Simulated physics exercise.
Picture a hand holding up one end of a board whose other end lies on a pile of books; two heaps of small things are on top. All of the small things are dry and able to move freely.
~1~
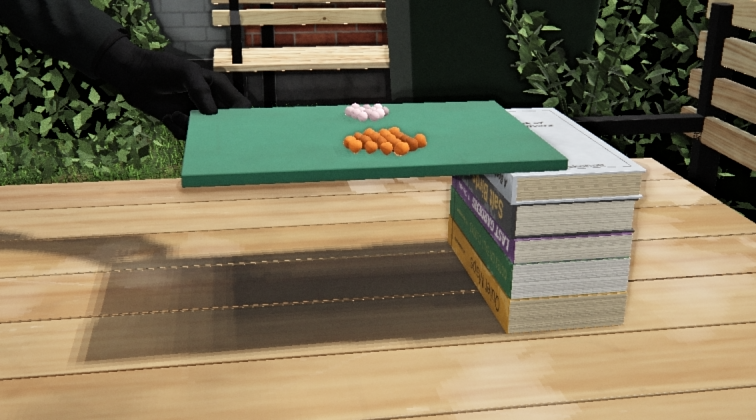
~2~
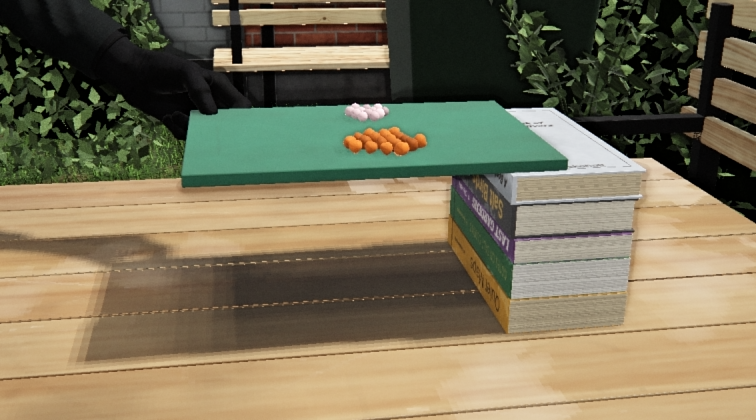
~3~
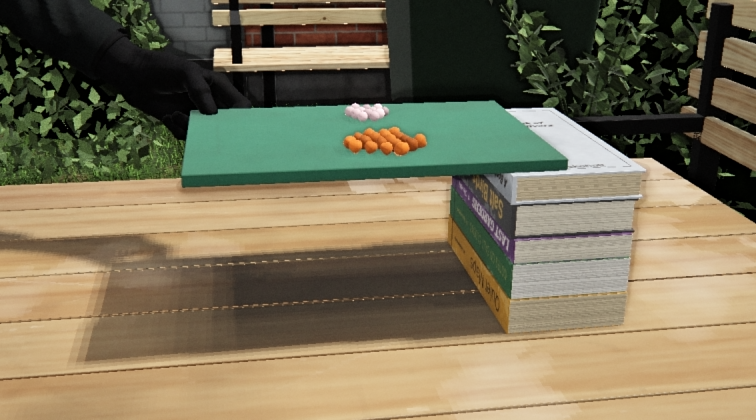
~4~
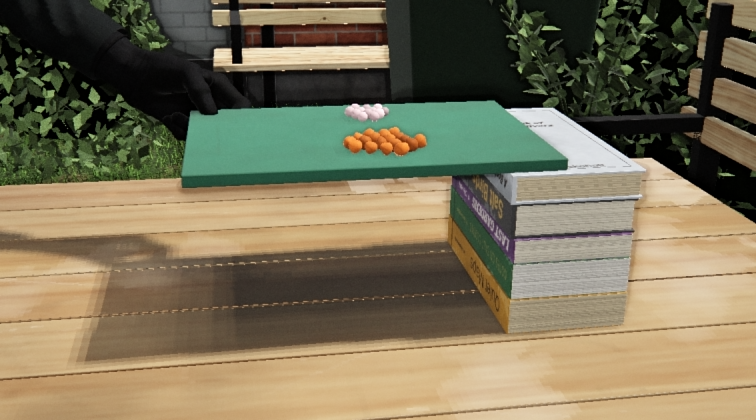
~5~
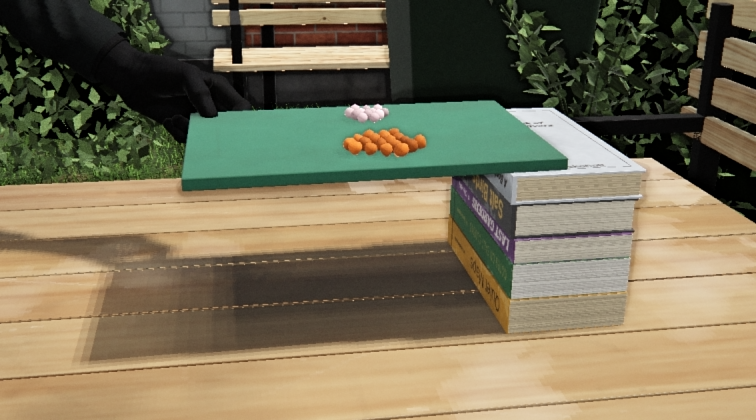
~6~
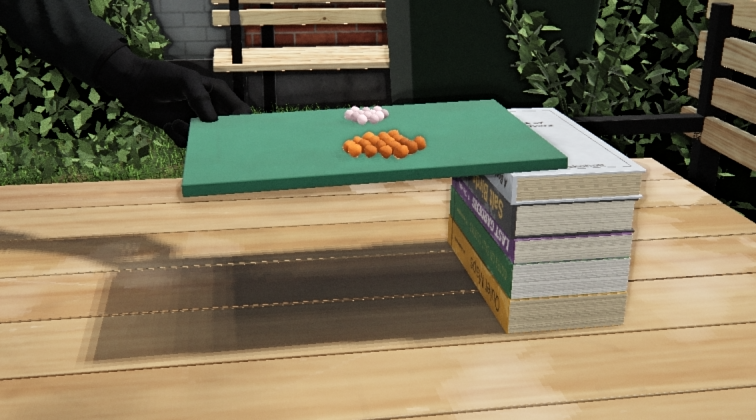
In the video, a dark-gloved hand holds the left end of a green board resting on a stack of books, with small orange and whitish objects on top. The board stays level, then its held end lowers slightly.
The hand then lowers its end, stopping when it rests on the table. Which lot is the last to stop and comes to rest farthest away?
Background group.
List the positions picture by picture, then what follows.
Held end of the board at (193, 178), level; book pile at (535, 150), tall, over half the board's length; front lot at (380, 144), a few coated peanuts; back lot at (373, 112), a few sugar pearls, in the first frame.
Held end of the board at (193, 178), level; back lot at (373, 112), in the second frame.
Held end of the board at (193, 178), level; front lot at (380, 144), in the third frame.
Held end of the board at (193, 178), level; back lot at (373, 112), in the fourth frame.
Held end of the board at (194, 181), down by 1°; front lot at (380, 145), in the fifth frame.
Held end of the board at (194, 187), down by 2°; book pile at (535, 150); front lot at (380, 147), not moving; back lot at (372, 114), not moving, in the sixth frame.
Then, 0.67 s after the last picture, board sloping at 19°; front lot all still on the board; back lot all still on the board.
Then, 1.25 s after the last picture, board sloping at 33°; front lot mostly less than half a board's length out; back lot mostly up to a board's length out.
Then, 1.75 s after the last picture, board resting at 34°; front lot mostly less than half a board's length out; back lot mostly up to a board's length out.
At rest, board resting at 34°; front lot mostly less than half a board's length out; back lot mostly up to a board's length out, about a third gone off the table; the back lot has gone farther.
